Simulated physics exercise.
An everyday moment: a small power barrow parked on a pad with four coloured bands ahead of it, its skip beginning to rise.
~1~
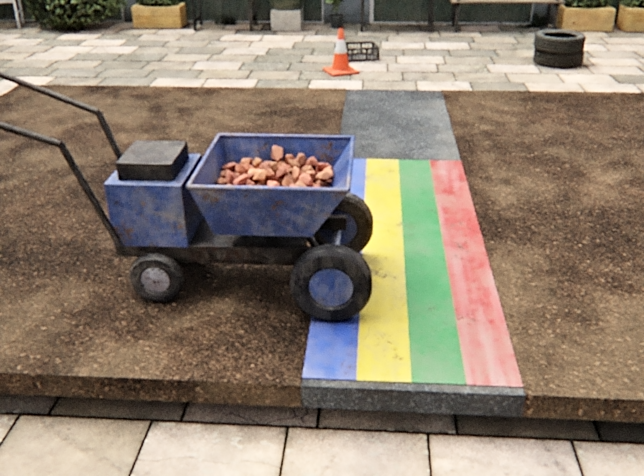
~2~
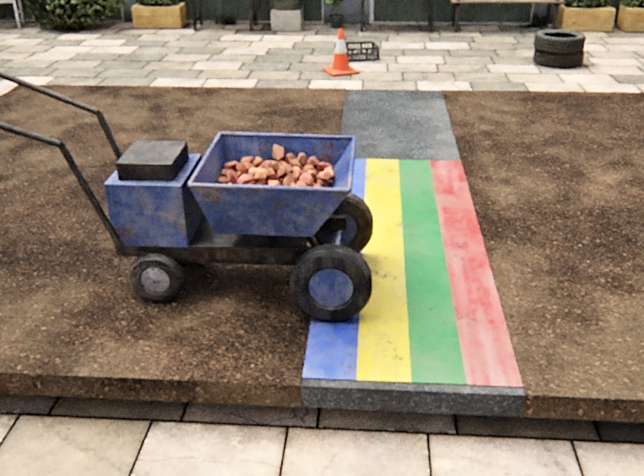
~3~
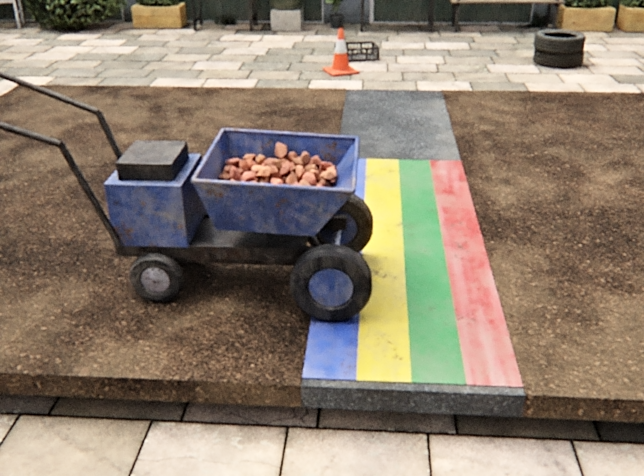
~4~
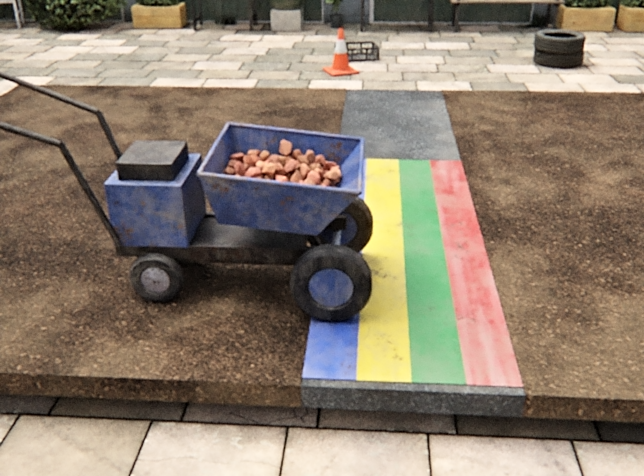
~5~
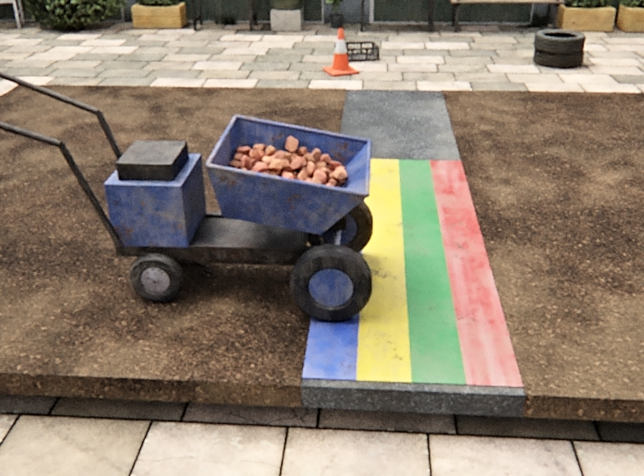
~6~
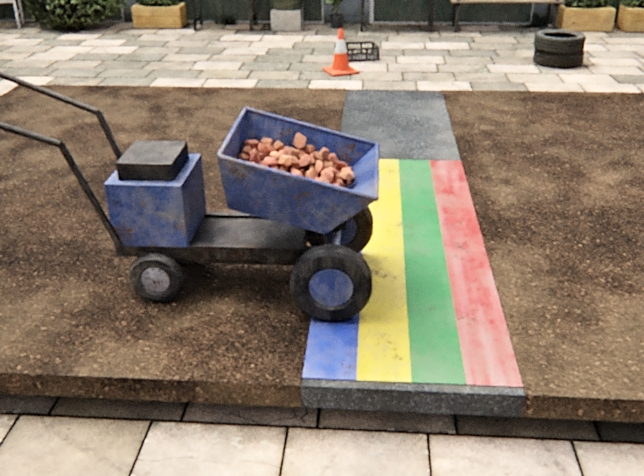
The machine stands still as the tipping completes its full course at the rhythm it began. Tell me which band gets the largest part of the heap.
I would say the red band gets the largest part.
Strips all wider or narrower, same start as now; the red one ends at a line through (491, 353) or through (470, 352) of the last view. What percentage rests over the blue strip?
I'd put it at some 0 % for the first and some 0 % for the second.
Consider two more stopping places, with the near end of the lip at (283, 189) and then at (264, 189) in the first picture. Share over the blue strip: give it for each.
About 0 %, then 10 %.
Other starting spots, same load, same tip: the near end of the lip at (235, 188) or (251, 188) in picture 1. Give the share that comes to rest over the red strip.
Some 0 in a hundred, then some 10 in a hundred.
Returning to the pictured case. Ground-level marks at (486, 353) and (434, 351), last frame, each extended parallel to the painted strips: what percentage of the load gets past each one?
Roughly 50 and 90 percent.
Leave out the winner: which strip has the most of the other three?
The runner-up: That green strip.
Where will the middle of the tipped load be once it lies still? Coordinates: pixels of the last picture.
Near pixel (472, 284).
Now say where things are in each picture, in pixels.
In the first frame, lip of the skip at (348, 191), level; top of the load at (282, 173), lumps of rubble; blue strip at (333, 343); yellow strip at (384, 345); green strip at (435, 347); red strip at (487, 349).
In the second frame, lip of the skip at (349, 191), level; top of the load at (283, 173).
In the third frame, lip of the skip at (353, 192), tipped barely; top of the load at (274, 175).
In the fourth frame, lip of the skip at (359, 193), tipped a little; top of the load at (279, 172).
In the fifth frame, lip of the skip at (367, 195), tipped a little; top of the load at (266, 166).
In the sixth frame, lip of the skip at (376, 199), tipped clearly; top of the load at (274, 161); blue strip at (333, 343); yellow strip at (384, 345); green strip at (435, 347); red strip at (487, 349).
Soon, skip tipped steeply; all in the skip.
A while on, skip tipped right over; nearly all in the skip; a stray few over the green strip; a stray few over the red strip.
Towards the end, skip tipped right over; about a quarter in the skip; a small part over the green strip; about half over the red strip; about a quarter off the paint.
Finally, skip tipped right over; none over the blue strip; a stray few over the yellow strip; about a quarter over the green strip; about half over the red strip; about a quarter off the paint.
